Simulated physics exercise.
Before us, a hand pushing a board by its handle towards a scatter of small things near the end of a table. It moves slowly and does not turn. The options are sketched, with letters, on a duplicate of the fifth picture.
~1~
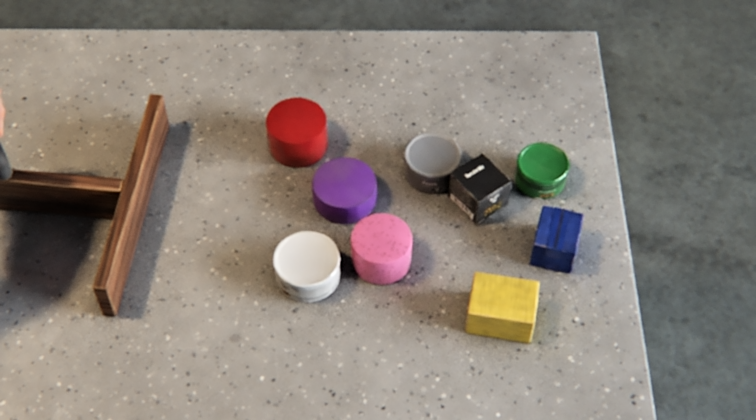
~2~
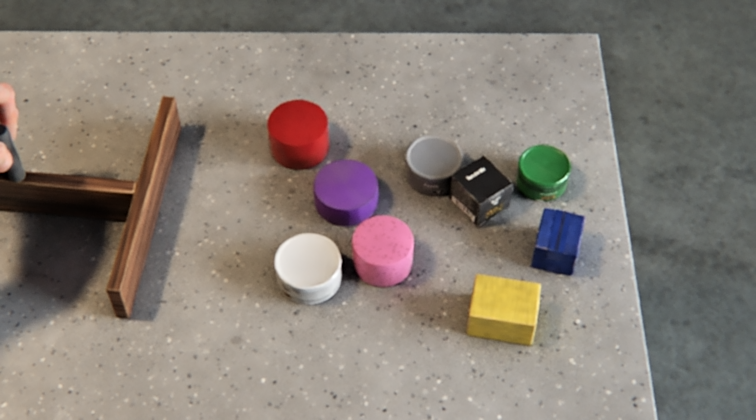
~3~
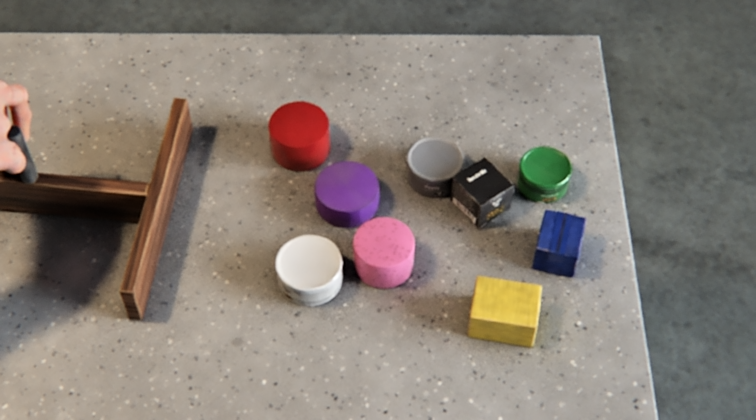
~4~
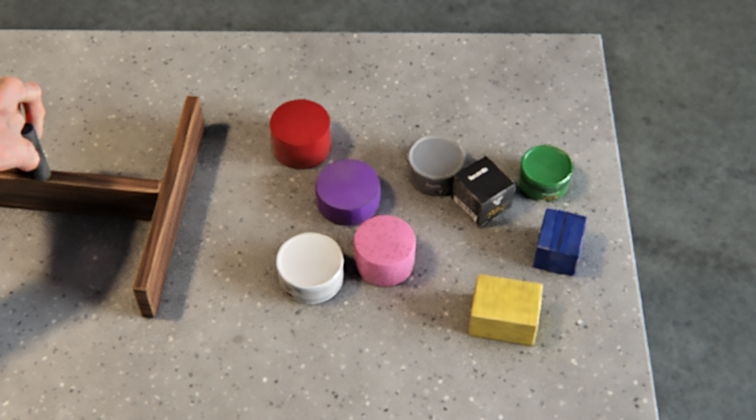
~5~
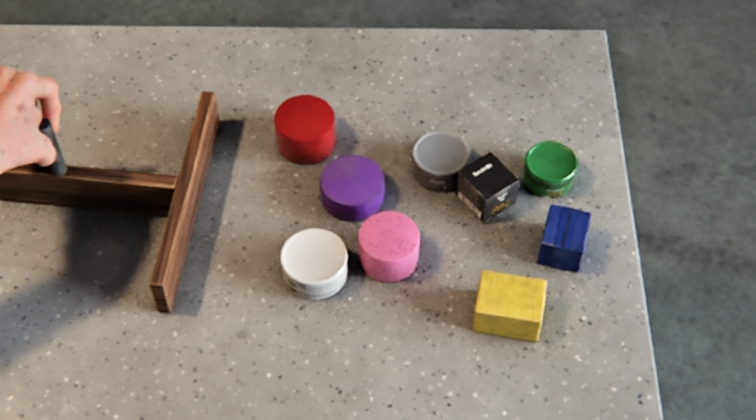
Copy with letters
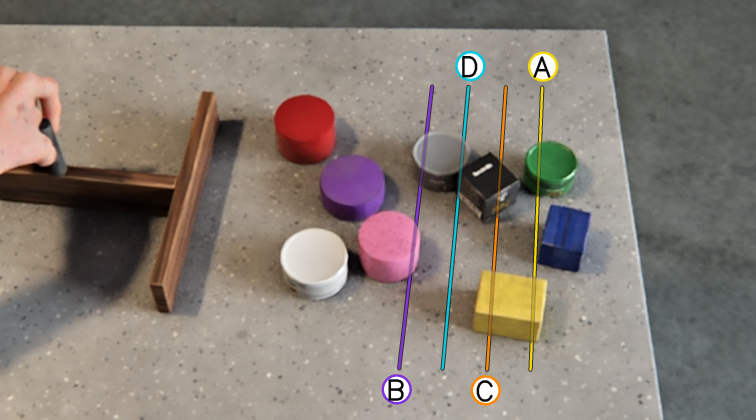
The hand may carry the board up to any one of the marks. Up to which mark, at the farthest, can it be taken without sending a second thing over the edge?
No farther than A.
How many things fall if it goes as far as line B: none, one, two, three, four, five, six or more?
In all, none.
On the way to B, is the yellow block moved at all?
No.
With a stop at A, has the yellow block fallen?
By then, no.
On the copy, A at (537, 217); B at (417, 215); C at (497, 216); D at (457, 216).
On A. First, board (311, 183); red pot (362, 134); white jar (341, 268).
Then, board (438, 184); green tub (575, 172); blue box (575, 242).
Finally, board (536, 185); green tub over the edge; black packet (627, 208); one fallen.
By contrast, B is within the limit but short; C is within the limit but short; D is within the limit but short.
